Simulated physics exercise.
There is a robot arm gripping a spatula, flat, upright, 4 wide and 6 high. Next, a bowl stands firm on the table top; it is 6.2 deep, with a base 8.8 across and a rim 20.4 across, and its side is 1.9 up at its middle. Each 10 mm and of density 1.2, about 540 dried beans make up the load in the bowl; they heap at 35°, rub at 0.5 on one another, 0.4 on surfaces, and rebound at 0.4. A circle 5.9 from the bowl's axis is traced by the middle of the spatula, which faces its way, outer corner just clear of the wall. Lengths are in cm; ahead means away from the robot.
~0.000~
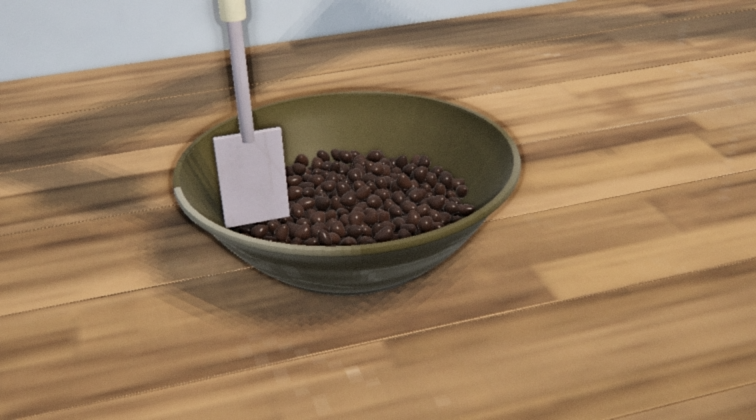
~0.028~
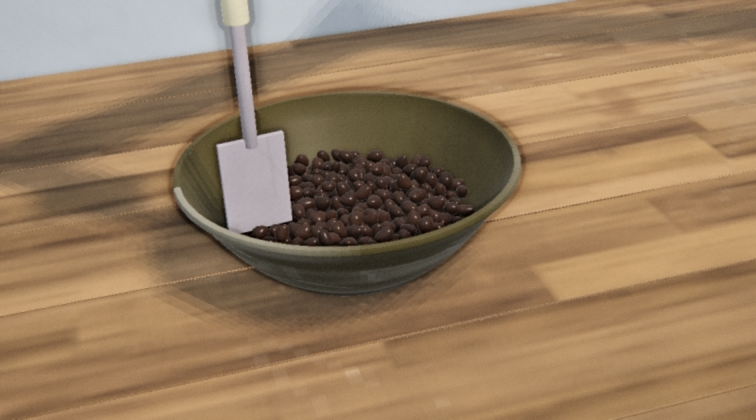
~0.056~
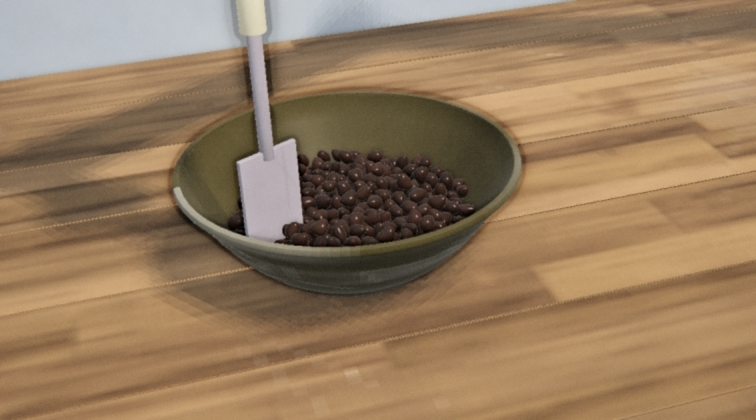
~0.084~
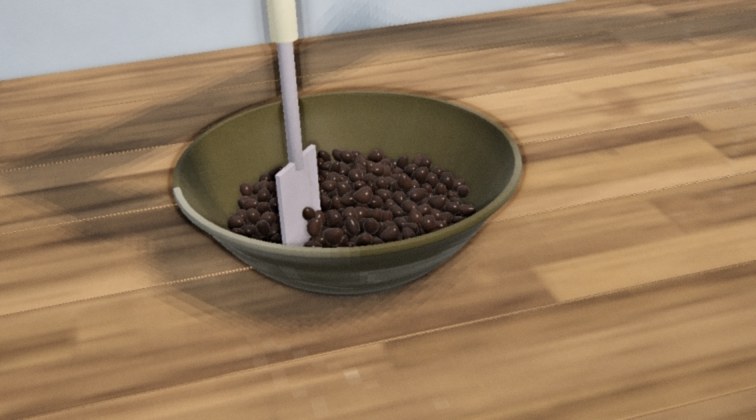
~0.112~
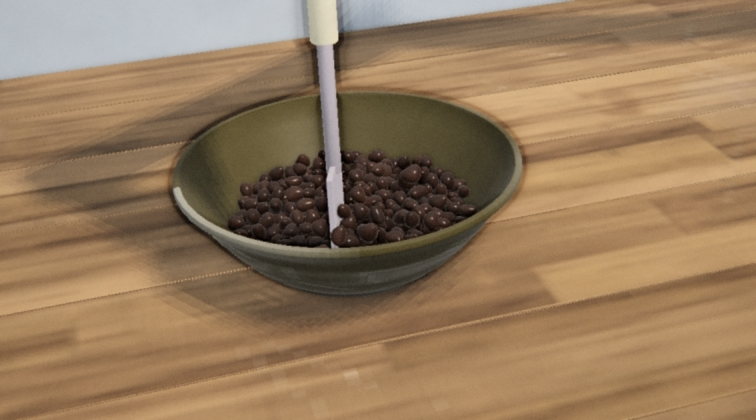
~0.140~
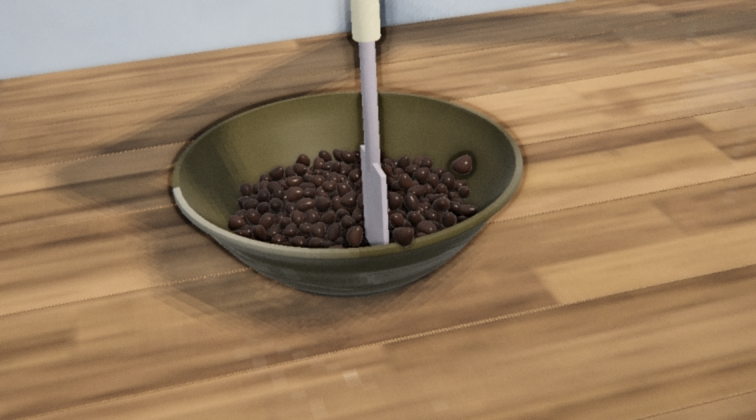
A pale spatula with a cream handle starts at the left side of a green bowl of dark beans on a wooden table. It sweeps along the near side toward the right, turning edge-on as it pushes through the beans, and a bean shows apart from the heap near the right wall.
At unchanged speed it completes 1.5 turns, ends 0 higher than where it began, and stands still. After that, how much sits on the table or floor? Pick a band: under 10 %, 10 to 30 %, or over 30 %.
10 to 30 %.
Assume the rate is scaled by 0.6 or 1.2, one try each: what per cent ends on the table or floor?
Around 5 percent on the first try and 25 percent on the second.
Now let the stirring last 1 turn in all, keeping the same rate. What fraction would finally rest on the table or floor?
I'd expect around 15 per cent.
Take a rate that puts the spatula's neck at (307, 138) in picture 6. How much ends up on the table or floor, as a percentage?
I'd say near 10 per cent.
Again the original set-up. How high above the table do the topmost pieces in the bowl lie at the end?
The peak stands near 5.5 centimetres up.
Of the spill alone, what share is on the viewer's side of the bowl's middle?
40 %.
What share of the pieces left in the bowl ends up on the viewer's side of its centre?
Close to 45 in a hundred.
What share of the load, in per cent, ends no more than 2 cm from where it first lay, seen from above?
Roughly 50 percent of the load.
By 0.37 s, 264° round, highest piece 9 above the table; 509 in the bowl, 12 on the table or floor, 18 in flight or on the tool.
By 0.60 s, 78° round, highest piece 9 above the table; 457 in the bowl, 63 on the table or floor, 19 in flight or on the tool.
By 0.91 s, 180° round, highest piece 5 above the table; 436 in the bowl, 103 on the table or floor.
By 1.61 s, 180° round, highest piece 5 above the table; 436 in the bowl, 103 on the table or floor.
Final count, 436 in the bowl, 103 on the table or floor. That is 19 % on the table or floor.
